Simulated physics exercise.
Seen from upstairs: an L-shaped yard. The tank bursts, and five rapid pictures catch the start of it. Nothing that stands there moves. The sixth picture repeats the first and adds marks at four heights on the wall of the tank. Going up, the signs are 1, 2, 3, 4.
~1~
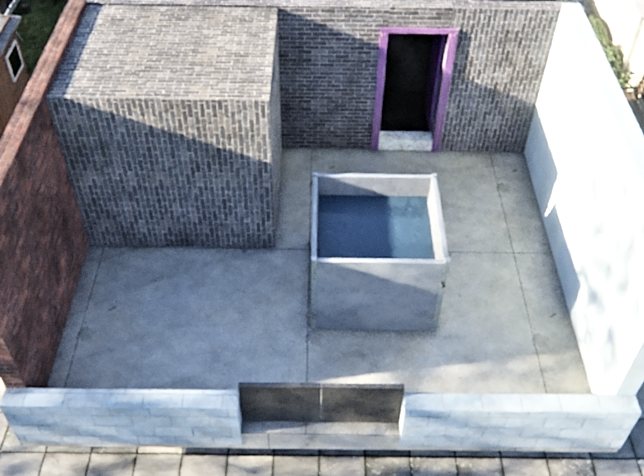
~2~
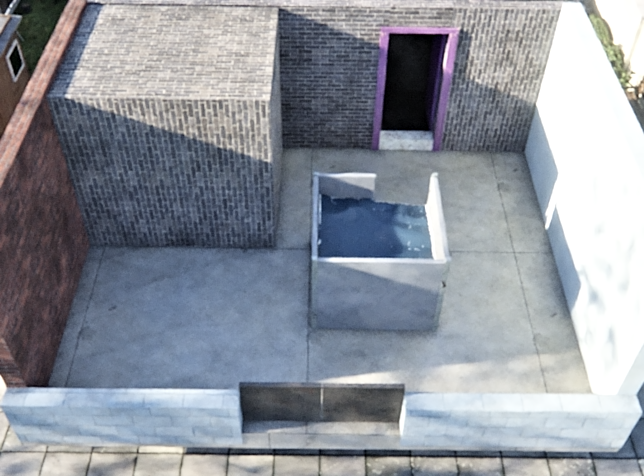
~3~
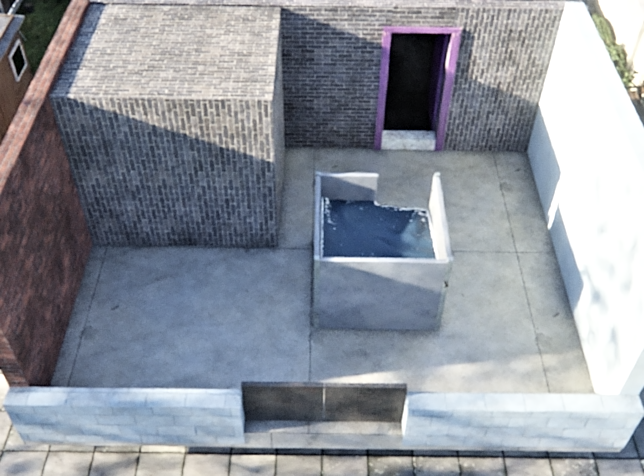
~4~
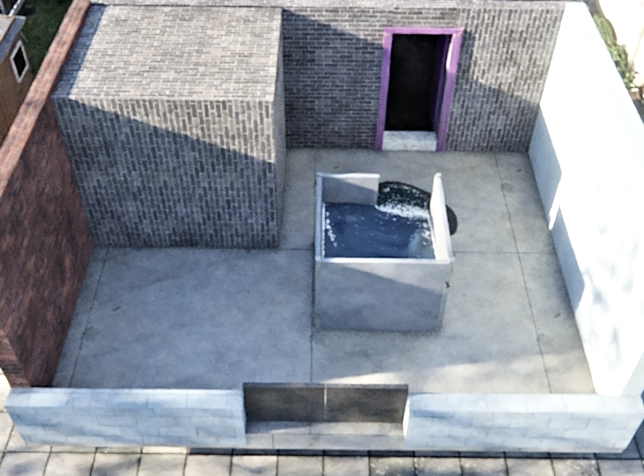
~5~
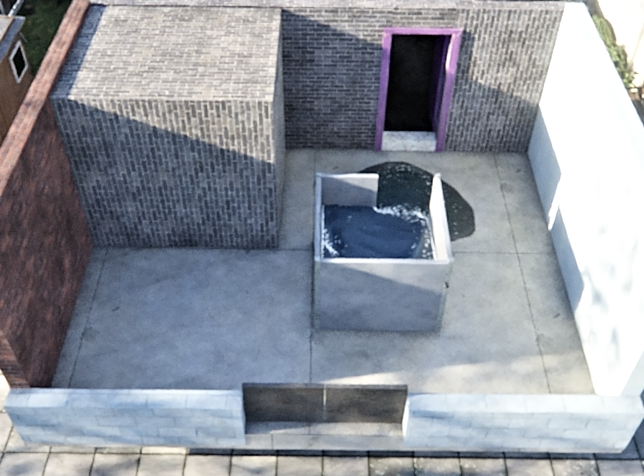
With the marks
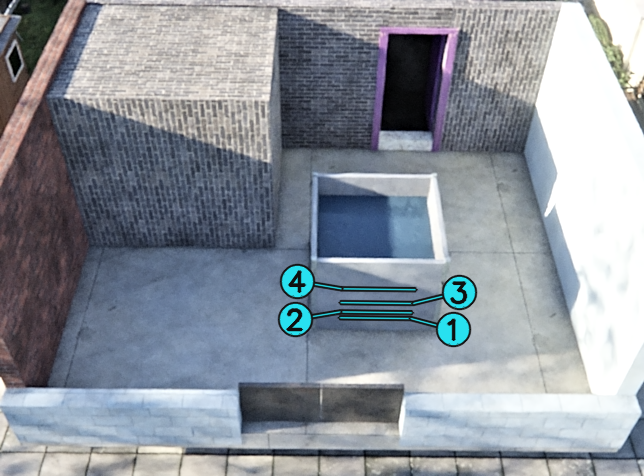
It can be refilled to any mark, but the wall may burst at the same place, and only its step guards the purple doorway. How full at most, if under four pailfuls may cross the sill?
The answer is mark 3.
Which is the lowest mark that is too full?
The answer is 4.
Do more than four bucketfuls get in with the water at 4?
Yes, that goes wrong.
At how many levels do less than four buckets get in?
Three of them.
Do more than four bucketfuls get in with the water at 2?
No, that is safe.
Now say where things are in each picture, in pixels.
Water in the tank at rest, its middle at (376, 234); foot of the purple doorway at (405, 150); shut gate at (321, 389), in the first picture.
Water covers 1 % of the ground, its front hidden from here, in the second picture.
Water covers 3 % of the ground, its front hidden from here, in the third picture.
Water covers 6 % of the ground, its front hidden from here, in the fourth picture.
Water covers 11 % of the ground, its front hidden from here, in the fifth picture.
On the marked copy, 1 at (375, 318); 2 at (376, 312); 3 at (376, 303); 4 at (378, 289); from the bottom up 1, 2, 3, 4.
With 1, nothing gets over.
With 2, nothing gets over.
With 3, a bucket or two gets in.
With 4, about 12 bucketfuls get in.
